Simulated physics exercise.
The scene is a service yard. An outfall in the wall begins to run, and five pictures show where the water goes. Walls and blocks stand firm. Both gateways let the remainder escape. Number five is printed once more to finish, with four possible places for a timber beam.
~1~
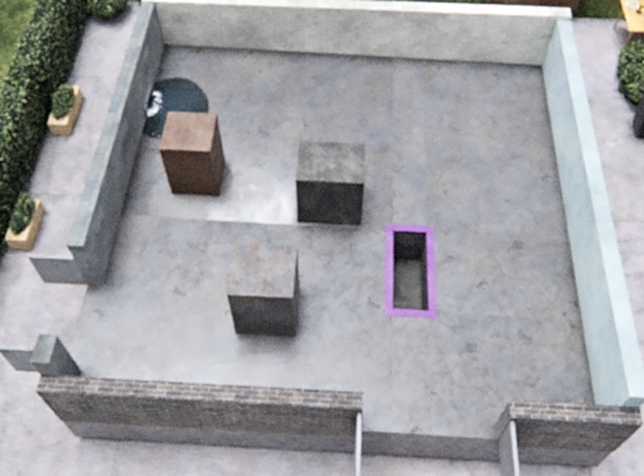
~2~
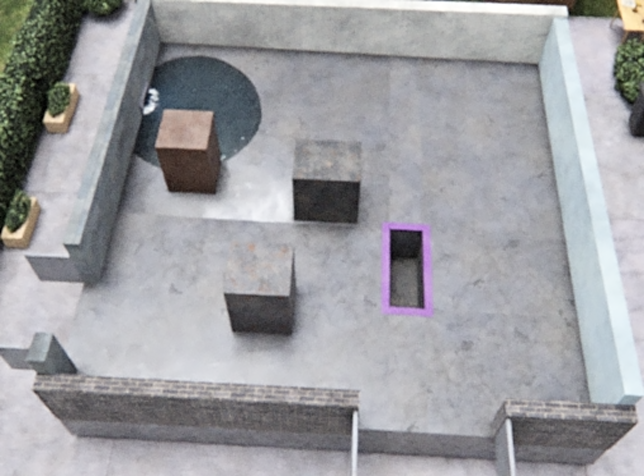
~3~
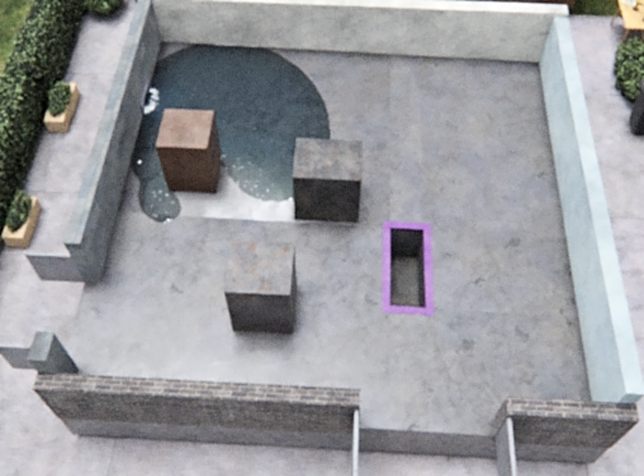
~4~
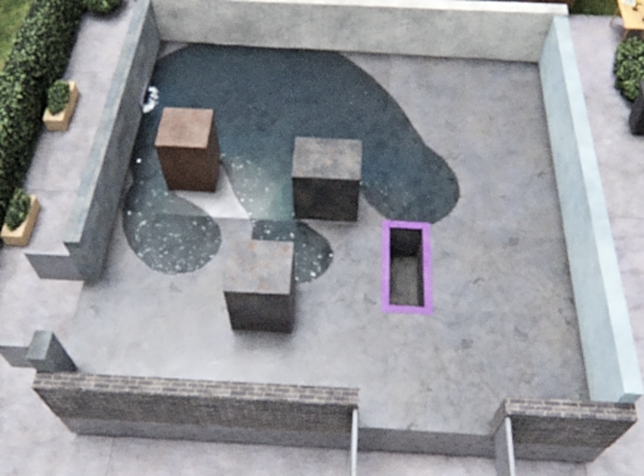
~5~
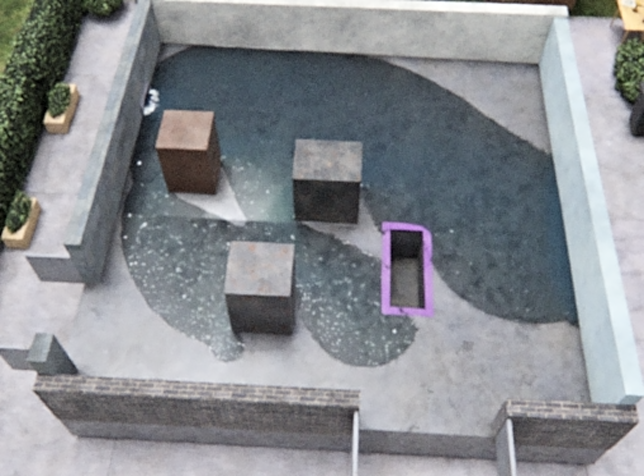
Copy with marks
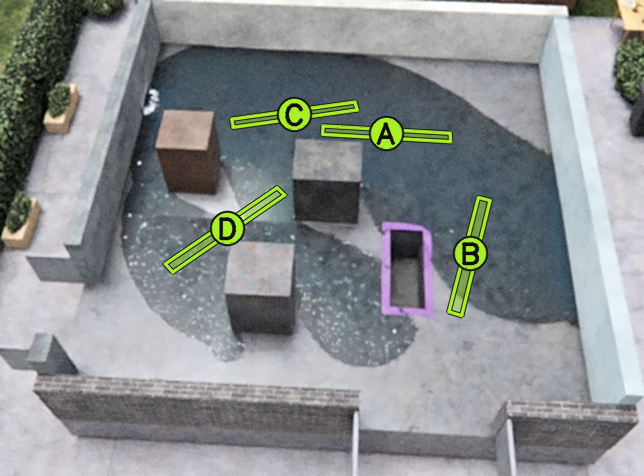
Water spreads from the upper left corner around three blocks and reaches the purple-edged gully.
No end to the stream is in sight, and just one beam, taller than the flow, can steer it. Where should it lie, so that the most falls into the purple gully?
B.
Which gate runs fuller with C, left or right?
The right one.
In lime, A from (322, 130) to (450, 137); B from (455, 313) to (484, 199); C from (232, 123) to (356, 106); D from (169, 267) to (280, 191).
For spot A, about 17 % of the stream goes into the purple gully, about 80 % out by the gates.
For spot B, about 28 % of the stream goes into the purple gully, about 66 % out by the gates.
For spot C, about 17 % of the stream goes into the purple gully, about 81 % out by the gates.
For spot D, about 16 % of the stream goes into the purple gully, about 83 % out by the gates.
